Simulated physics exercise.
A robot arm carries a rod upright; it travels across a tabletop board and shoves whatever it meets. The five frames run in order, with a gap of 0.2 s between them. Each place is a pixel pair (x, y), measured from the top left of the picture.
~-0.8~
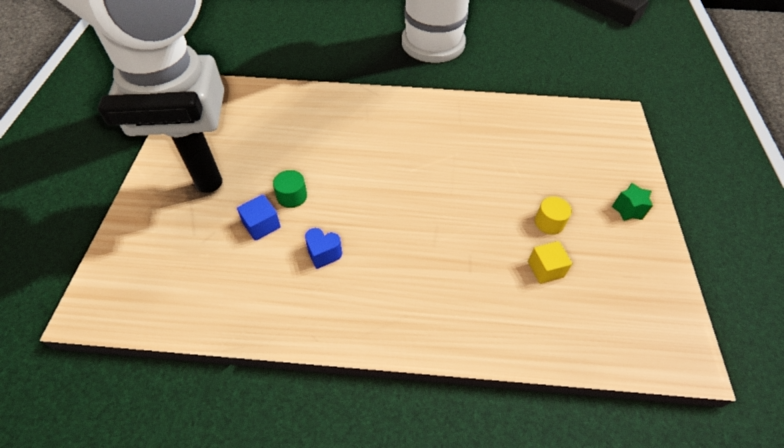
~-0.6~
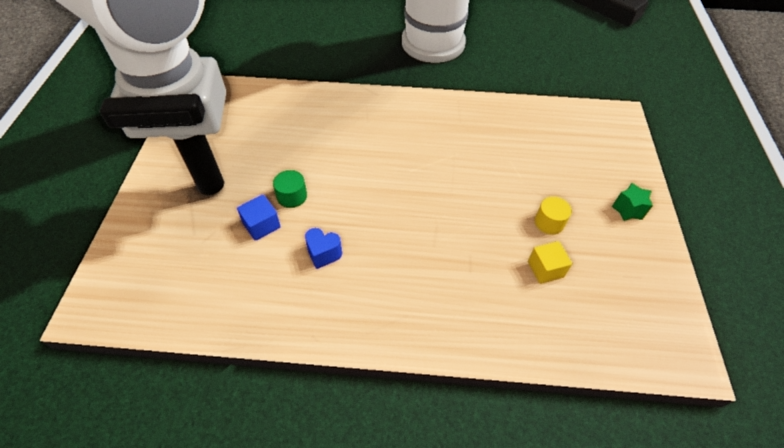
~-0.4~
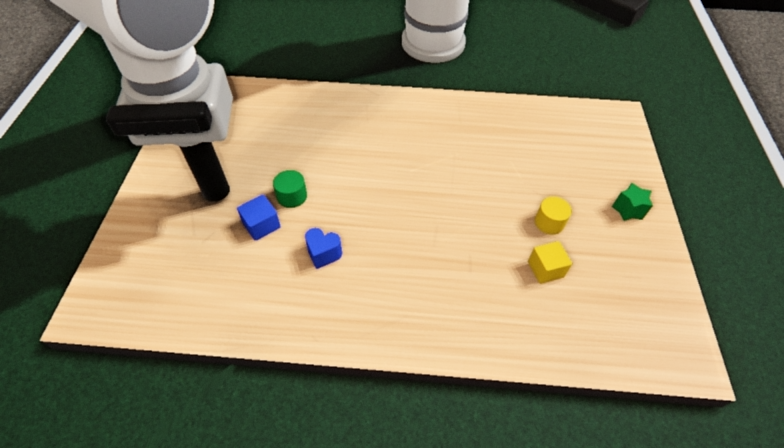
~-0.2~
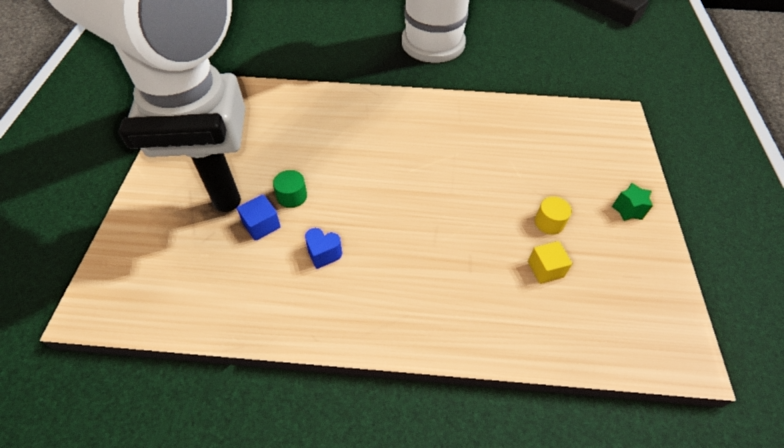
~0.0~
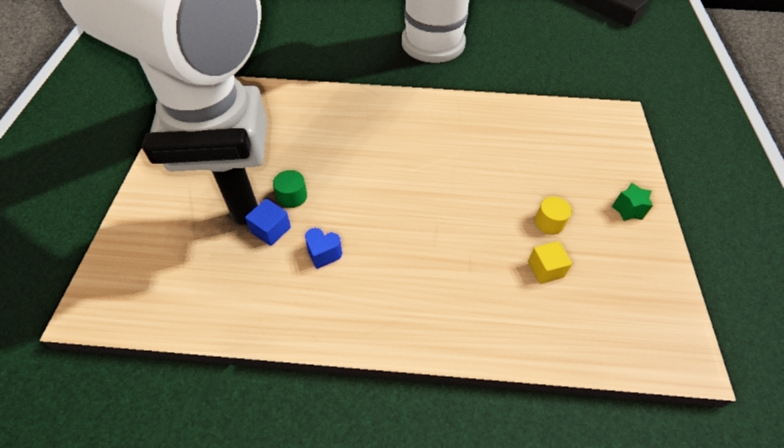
A robot arm with a black rod starts at the upper left of a wooden board, near a blue cube, green cylinder and blue heart. The rod moves slowly down and right, then nudges the cube slightly rightward toward the heart, while the other blocks stay still.
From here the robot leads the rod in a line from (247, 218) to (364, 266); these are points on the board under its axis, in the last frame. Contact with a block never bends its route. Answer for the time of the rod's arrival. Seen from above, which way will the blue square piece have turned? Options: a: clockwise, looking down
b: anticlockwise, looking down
Option b.
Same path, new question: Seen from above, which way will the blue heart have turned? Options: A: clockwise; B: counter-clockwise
The one that fits is A, clockwise.
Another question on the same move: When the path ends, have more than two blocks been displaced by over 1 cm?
No
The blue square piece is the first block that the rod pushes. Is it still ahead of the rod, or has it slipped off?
I think the rod keeps pushing the blue square piece along right to the end.
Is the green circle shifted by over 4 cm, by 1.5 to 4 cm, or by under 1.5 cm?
I'd go with under 1.5 cm for this block.
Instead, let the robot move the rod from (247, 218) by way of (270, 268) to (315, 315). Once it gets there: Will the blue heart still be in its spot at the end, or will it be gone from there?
If the rod follows that path, the blue heart stays in its place.
The first path, step by step. One third of the way, rod (284, 229); blue square piece (308, 228); blue heart (333, 246), turned 15° clockwise.
Two thirds of the way, rod (324, 245); blue square piece (351, 243), turned 20° anticlockwise; blue heart (373, 266), turned 55° clockwise.
At the end, rod (364, 262); blue square piece (394, 258), turned 35° anticlockwise; green circle not moved; blue heart (404, 286), turned 110° clockwise.
